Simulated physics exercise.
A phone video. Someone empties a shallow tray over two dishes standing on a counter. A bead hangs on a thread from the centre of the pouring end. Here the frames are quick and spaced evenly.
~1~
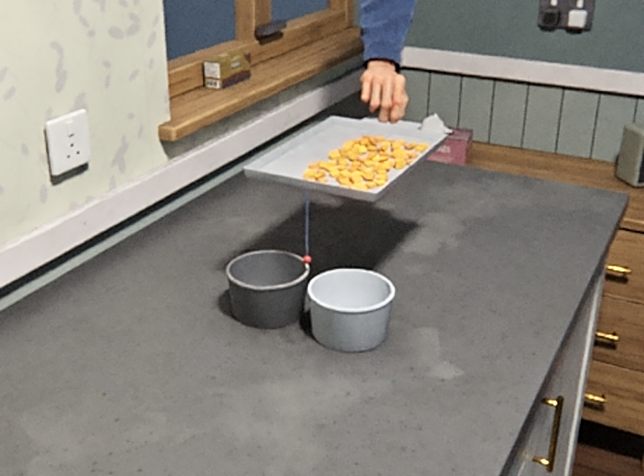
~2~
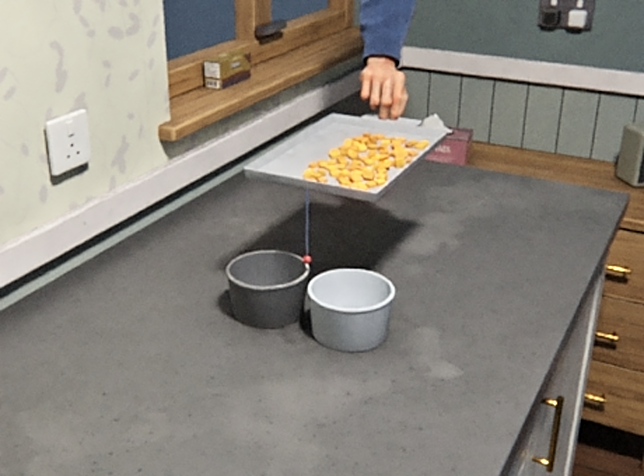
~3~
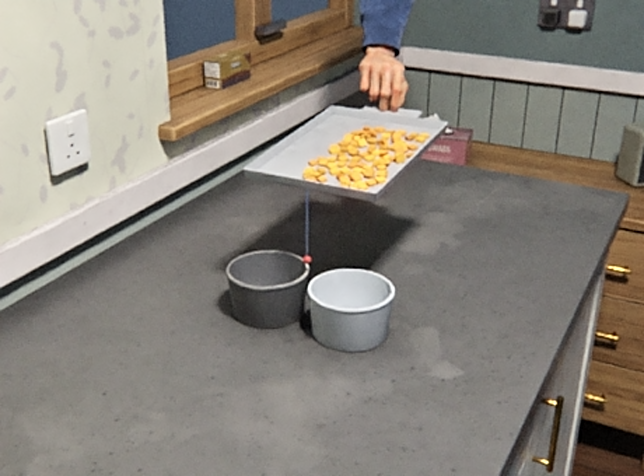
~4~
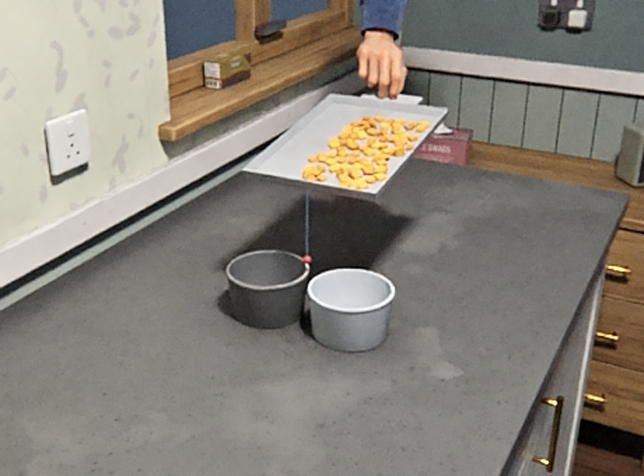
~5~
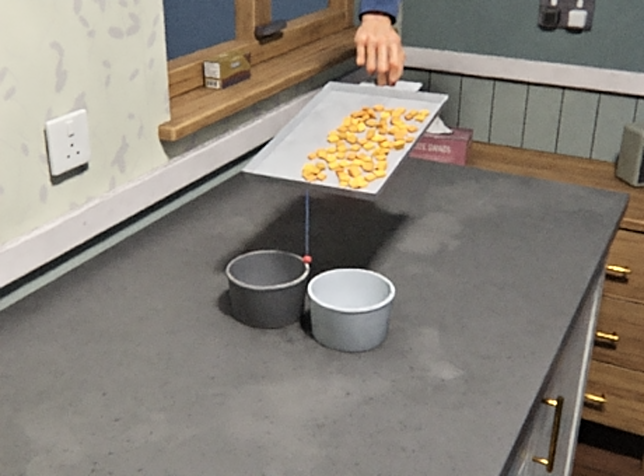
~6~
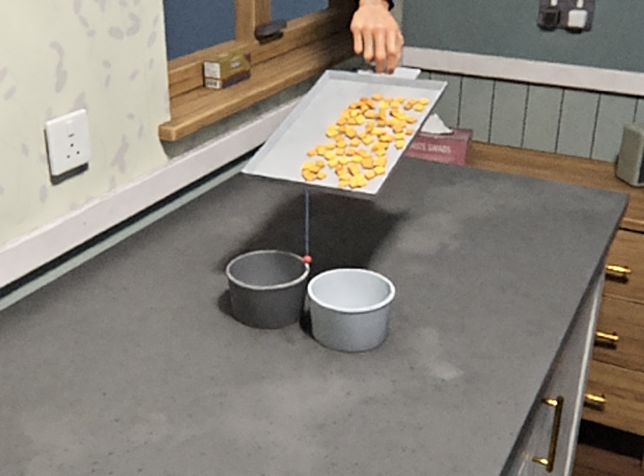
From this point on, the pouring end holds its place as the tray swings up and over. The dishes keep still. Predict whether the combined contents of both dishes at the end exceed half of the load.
Most of it finds a dish.
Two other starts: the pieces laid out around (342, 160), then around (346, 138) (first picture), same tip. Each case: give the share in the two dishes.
First 60 %, then 60 %.
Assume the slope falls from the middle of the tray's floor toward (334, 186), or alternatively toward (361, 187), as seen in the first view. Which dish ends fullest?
Tilt 1: Right-side dish. Tilt 2: Right-side dish.
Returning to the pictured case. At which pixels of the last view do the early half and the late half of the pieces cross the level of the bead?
Around (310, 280) and then (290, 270).
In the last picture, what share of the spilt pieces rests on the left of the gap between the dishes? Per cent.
That's roughly 80 per cent of the pieces.
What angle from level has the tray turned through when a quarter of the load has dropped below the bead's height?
Roughly 105 degrees of turn.
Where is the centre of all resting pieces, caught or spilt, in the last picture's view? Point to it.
Centre at rest: Close to (289, 322).
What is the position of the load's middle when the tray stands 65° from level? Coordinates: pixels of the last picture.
At about (317, 170).
Soon, tray tipped steeply; nearly all on the tray; a small part in the air.
A while on, tray tipped past a quarter turn; about half on the tray; a small part in the right dish; a small part in the left dish; a small part outside both; about a third in the air.
Towards the end, tray tipped past a quarter turn; about a third in the right dish; about a third in the left dish; about a third outside both.
Finally, tray tipped past a quarter turn; about a third in the right dish; about a third in the left dish; about a third outside both.
